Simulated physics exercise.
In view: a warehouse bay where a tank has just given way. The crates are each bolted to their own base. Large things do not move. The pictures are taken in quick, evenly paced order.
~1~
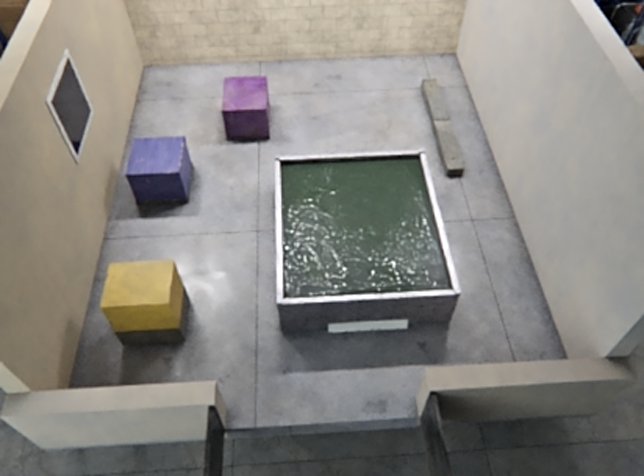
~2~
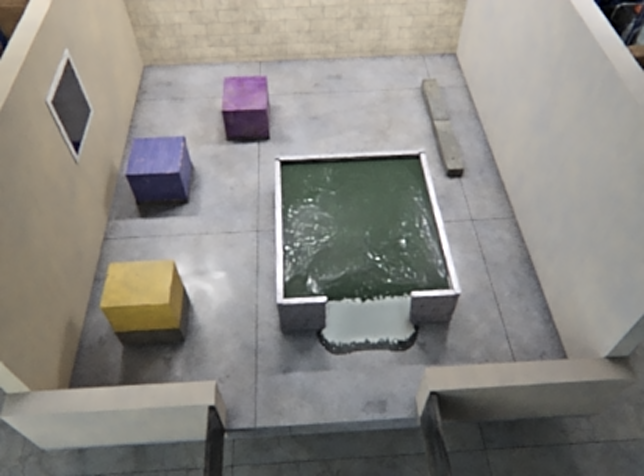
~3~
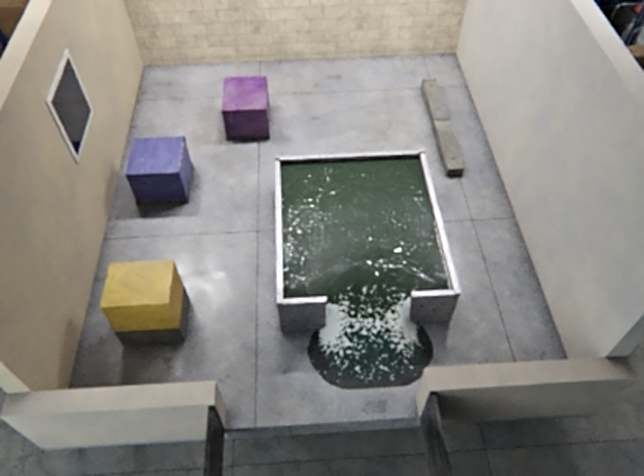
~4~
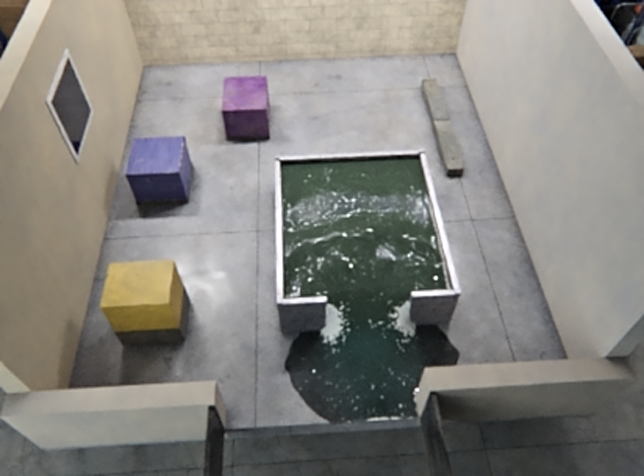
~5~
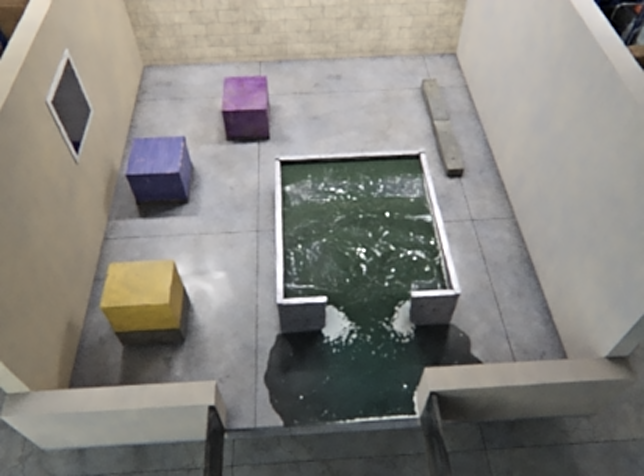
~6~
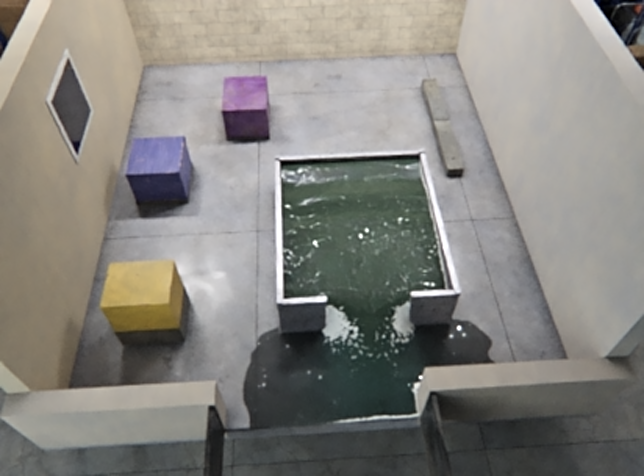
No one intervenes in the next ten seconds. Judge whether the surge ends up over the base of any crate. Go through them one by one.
One by one: The purple crate will be missed by the water. The blue crate will be missed by the water. The yellow crate will be missed by the water.
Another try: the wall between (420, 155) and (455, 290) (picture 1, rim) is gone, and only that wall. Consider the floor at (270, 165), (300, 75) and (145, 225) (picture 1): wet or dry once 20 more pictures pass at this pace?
Spot one spared, spot two inundated, spot three spared.
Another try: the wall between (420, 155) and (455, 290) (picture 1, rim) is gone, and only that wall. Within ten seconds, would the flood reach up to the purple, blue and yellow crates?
Going through them, the purple crate gets reached, the blue crate gets reached and the yellow crate is never reached.
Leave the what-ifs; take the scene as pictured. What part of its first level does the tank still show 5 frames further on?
76 per cent or thereabouts.
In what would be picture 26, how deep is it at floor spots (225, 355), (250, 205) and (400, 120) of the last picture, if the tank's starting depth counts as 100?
I'd say close to 0, 0 and 0 percent.
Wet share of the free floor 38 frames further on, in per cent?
30 %, roughly.
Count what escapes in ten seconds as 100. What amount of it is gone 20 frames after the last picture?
Close to 55 out of every hundred.
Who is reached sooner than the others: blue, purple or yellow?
The purple-painted one.
A moment on, water covers 10 % of the floor; the purple crate not reached, the blue crate not reached, the yellow crate not reached.
Next, water covers 10 % of the floor; the purple crate not reached, the blue crate not reached, the yellow crate not reached.
Then, water covers 20 % of the floor; the purple crate not reached, the blue crate not reached, the yellow crate not reached.
Later, water covers 30 % of the floor; the purple crate not reached, the blue crate not reached, the yellow crate not reached.
In the end, water covers 35 % of the floor; the purple crate stayed above the water, the blue crate stayed above the water, the yellow crate stayed above the water.
